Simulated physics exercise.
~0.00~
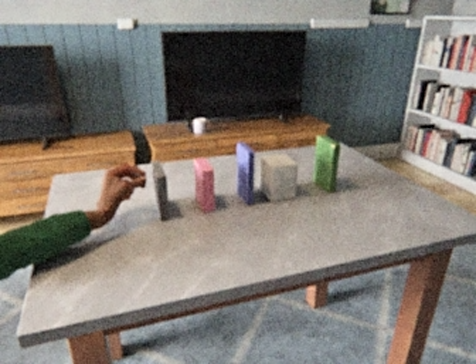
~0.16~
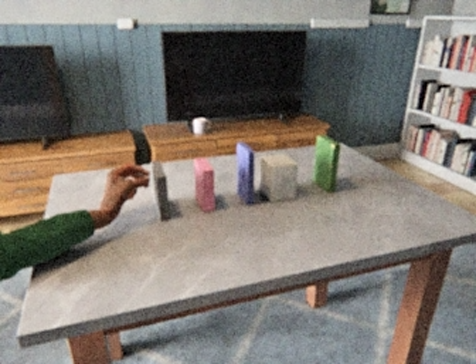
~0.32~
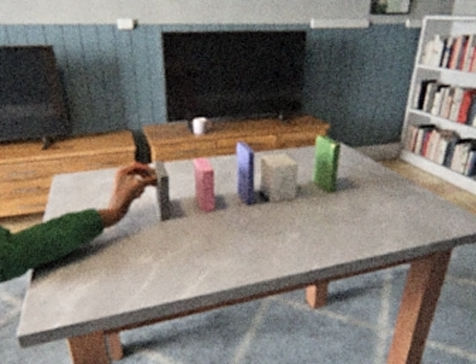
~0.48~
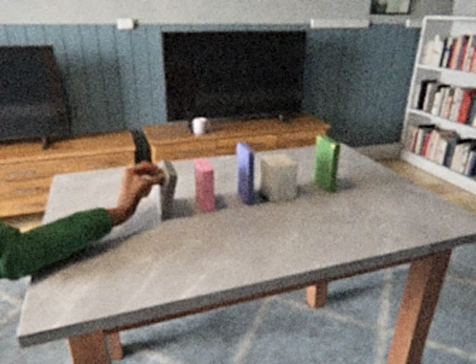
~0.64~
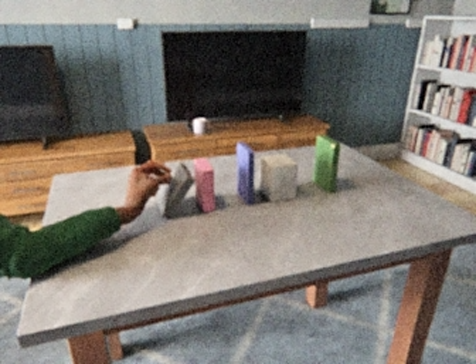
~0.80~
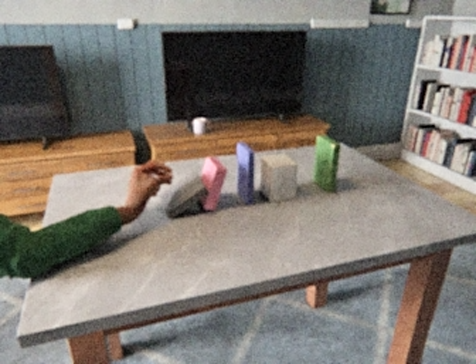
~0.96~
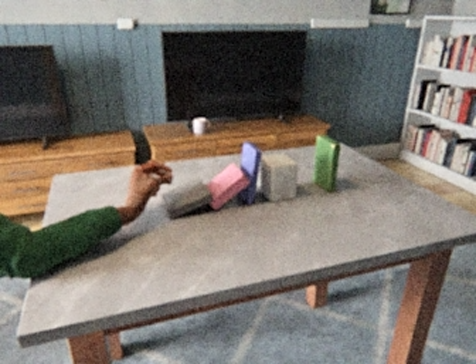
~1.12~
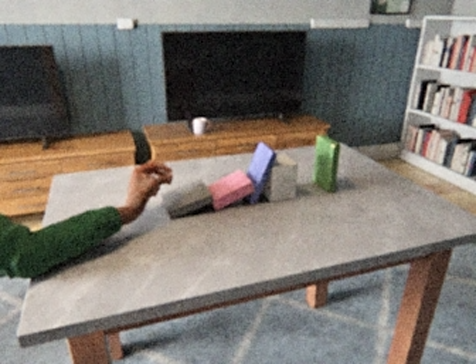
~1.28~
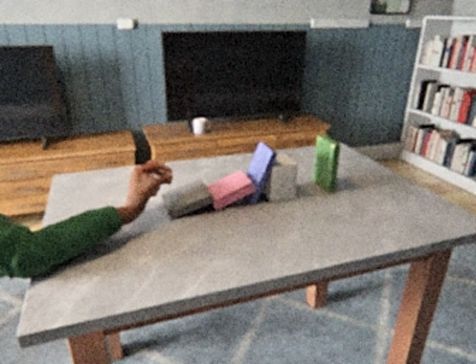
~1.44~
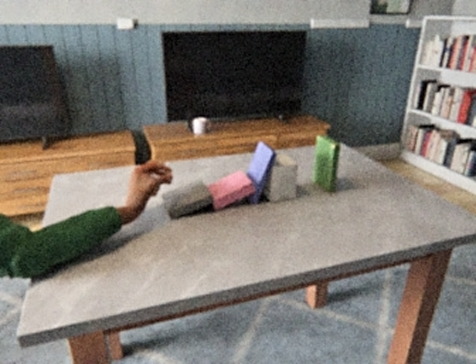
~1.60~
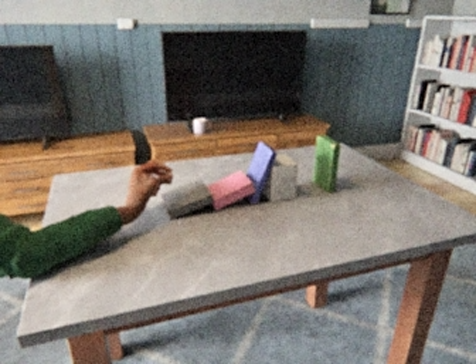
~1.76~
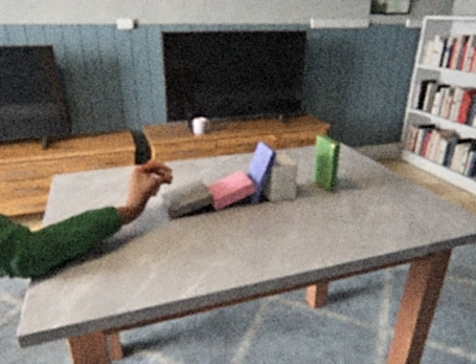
Hand tipping a grey block rightward on a table, toppling the pink one, leaving blue leaning against white, with green still upright.
